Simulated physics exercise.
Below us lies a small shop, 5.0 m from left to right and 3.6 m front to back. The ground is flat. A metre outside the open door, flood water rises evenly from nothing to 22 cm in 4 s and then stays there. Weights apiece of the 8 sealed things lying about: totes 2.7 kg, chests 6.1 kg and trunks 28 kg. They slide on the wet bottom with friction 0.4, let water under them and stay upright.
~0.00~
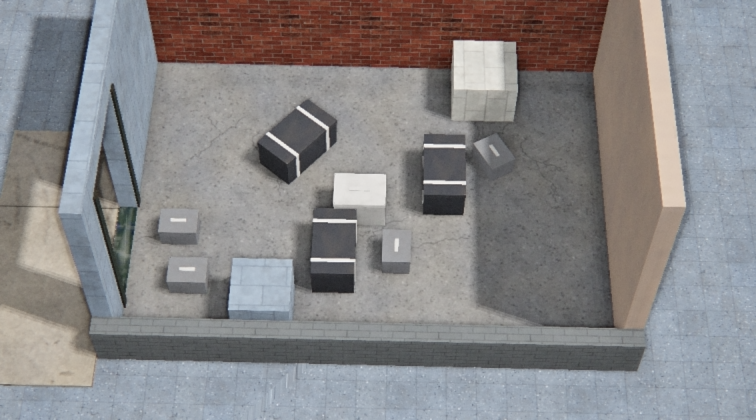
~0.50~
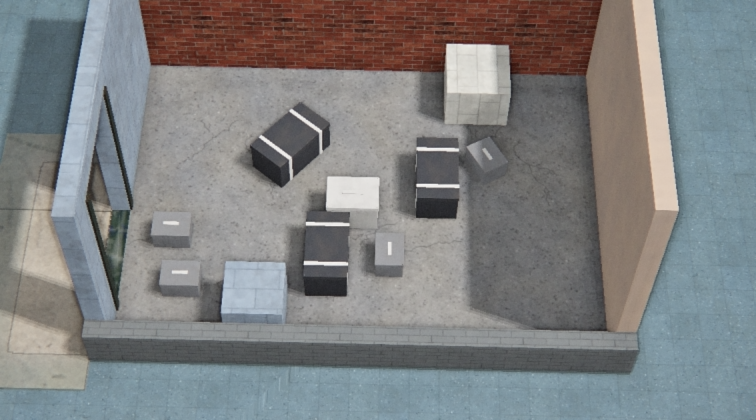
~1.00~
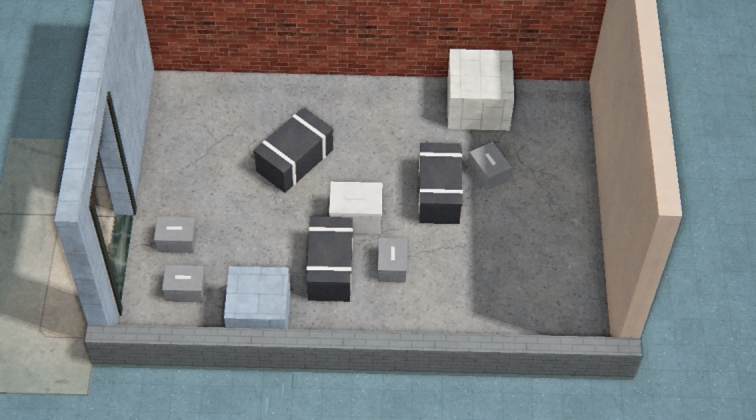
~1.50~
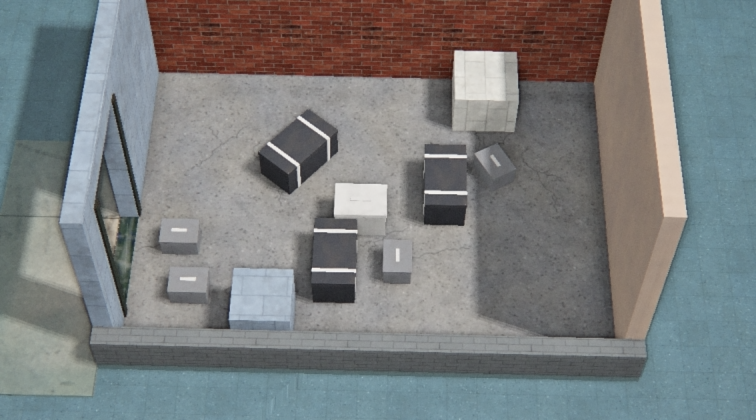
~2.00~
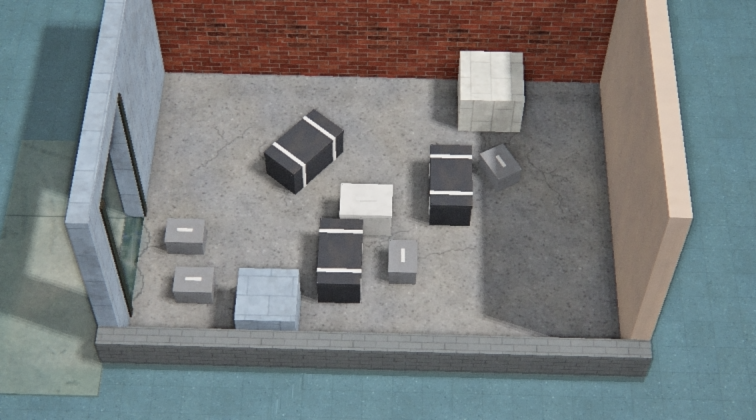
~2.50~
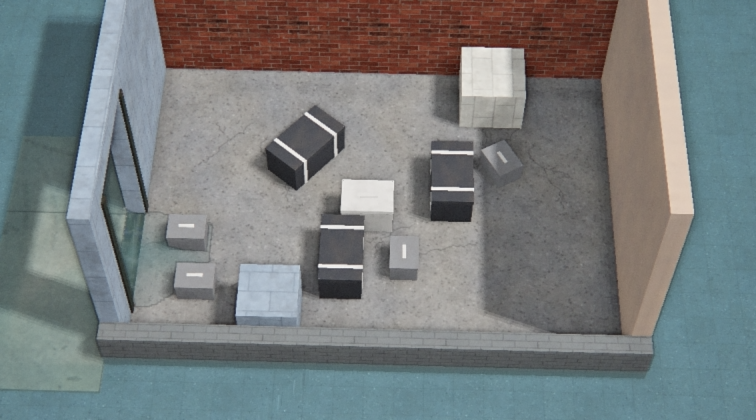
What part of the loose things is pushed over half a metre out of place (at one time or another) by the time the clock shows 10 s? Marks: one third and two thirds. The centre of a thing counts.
Share: At least two thirds.
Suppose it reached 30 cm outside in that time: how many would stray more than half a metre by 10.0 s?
In that case 8 of them.
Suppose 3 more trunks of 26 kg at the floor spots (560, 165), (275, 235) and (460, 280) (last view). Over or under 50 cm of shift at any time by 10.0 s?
In turn: Less, past it, past it.
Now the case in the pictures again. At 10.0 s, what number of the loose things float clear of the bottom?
At that moment 6.
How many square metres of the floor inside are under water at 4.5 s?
Roughly 5.0 m2.
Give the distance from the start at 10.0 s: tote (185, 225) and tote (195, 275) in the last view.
In that order: 200 cm, 40 cm.
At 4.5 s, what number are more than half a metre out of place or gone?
I count 1.
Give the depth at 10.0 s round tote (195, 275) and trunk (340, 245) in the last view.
Roughly 11 and 8 cm.
After 3.5 s 1 of 8 are over 50 cm from their spots; 0 afloat.
After 4.5 s 1 of 8 are over 50 cm from their spots; 2 afloat.
After 7.0 s 4 of 8 are over 50 cm from their spots; 3 afloat.
After 10.0 s 6 of 8 are over 50 cm from their spots, and 7 have been at some point; 6 afloat.
